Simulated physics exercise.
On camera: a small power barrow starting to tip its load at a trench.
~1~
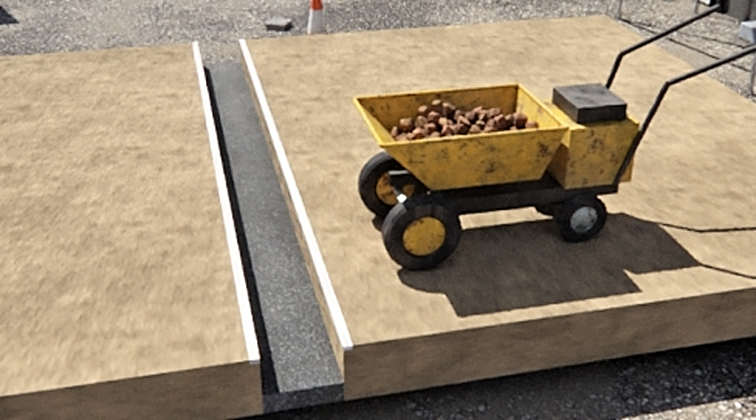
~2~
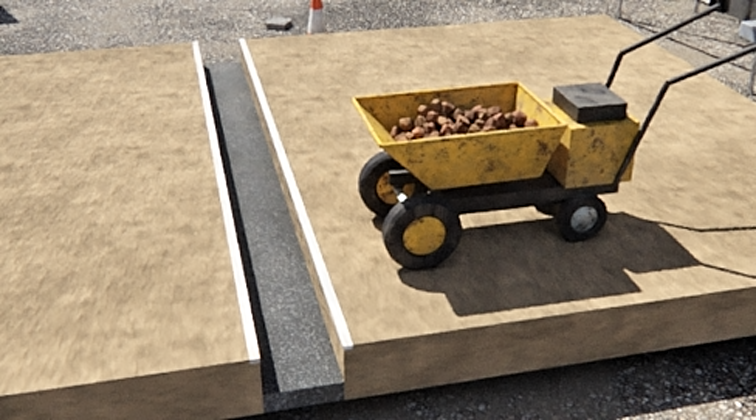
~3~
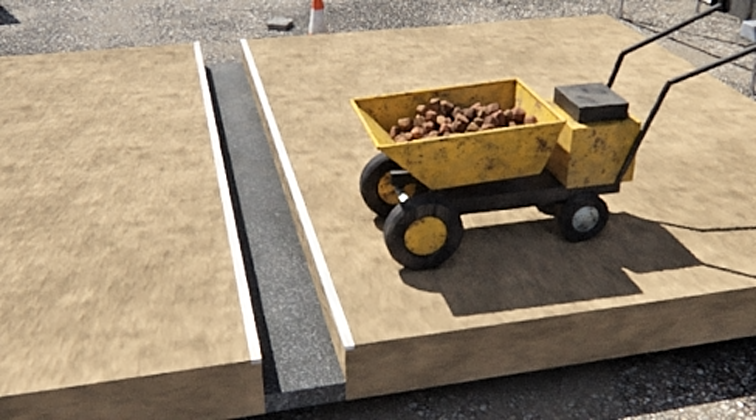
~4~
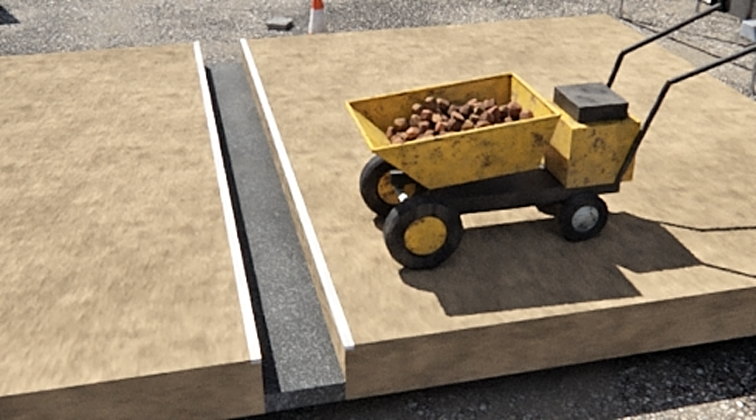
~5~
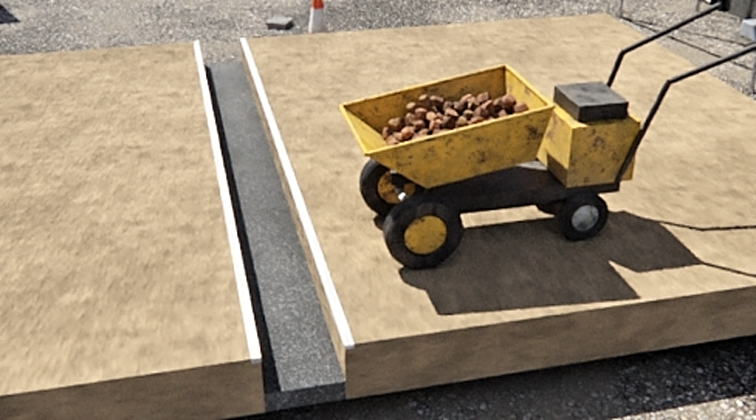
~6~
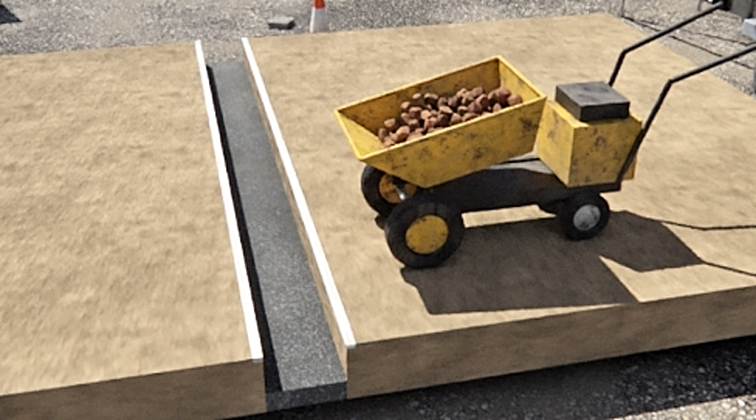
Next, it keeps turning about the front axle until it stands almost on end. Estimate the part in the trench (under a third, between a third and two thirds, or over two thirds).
The trench ends with more than two thirds of it.
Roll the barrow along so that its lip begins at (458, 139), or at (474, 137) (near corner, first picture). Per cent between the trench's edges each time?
Near 30 % and 20 %.
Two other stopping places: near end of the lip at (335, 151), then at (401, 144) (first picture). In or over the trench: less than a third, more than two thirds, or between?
One: In the middle band. Two: More than two thirds.
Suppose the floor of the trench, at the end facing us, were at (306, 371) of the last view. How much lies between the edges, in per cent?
It comes to 90 per cent or so.
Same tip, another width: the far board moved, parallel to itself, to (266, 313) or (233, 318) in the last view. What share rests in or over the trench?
Roughly 90 per cent, and 100 per cent.
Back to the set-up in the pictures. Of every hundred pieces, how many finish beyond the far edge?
Near 0 %.
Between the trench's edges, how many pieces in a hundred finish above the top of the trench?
About 0 per cent.
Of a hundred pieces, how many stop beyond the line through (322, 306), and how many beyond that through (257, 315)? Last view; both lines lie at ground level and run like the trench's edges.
Roughly 90 per cent, and 0 per cent.
Just after the last frame, skip tipped steeply; every one in the skip.
A moment on, skip tipped right over; the larger part in the skip; roughly a quarter in or heaped over the trench; just a few falling.
Further on, skip tipped right over; about a tenth in the skip; almost all in or heaped over the trench; just a few beyond it.
When it is over, skip tipped right over; almost all in or heaped over the trench; just a few beyond it.
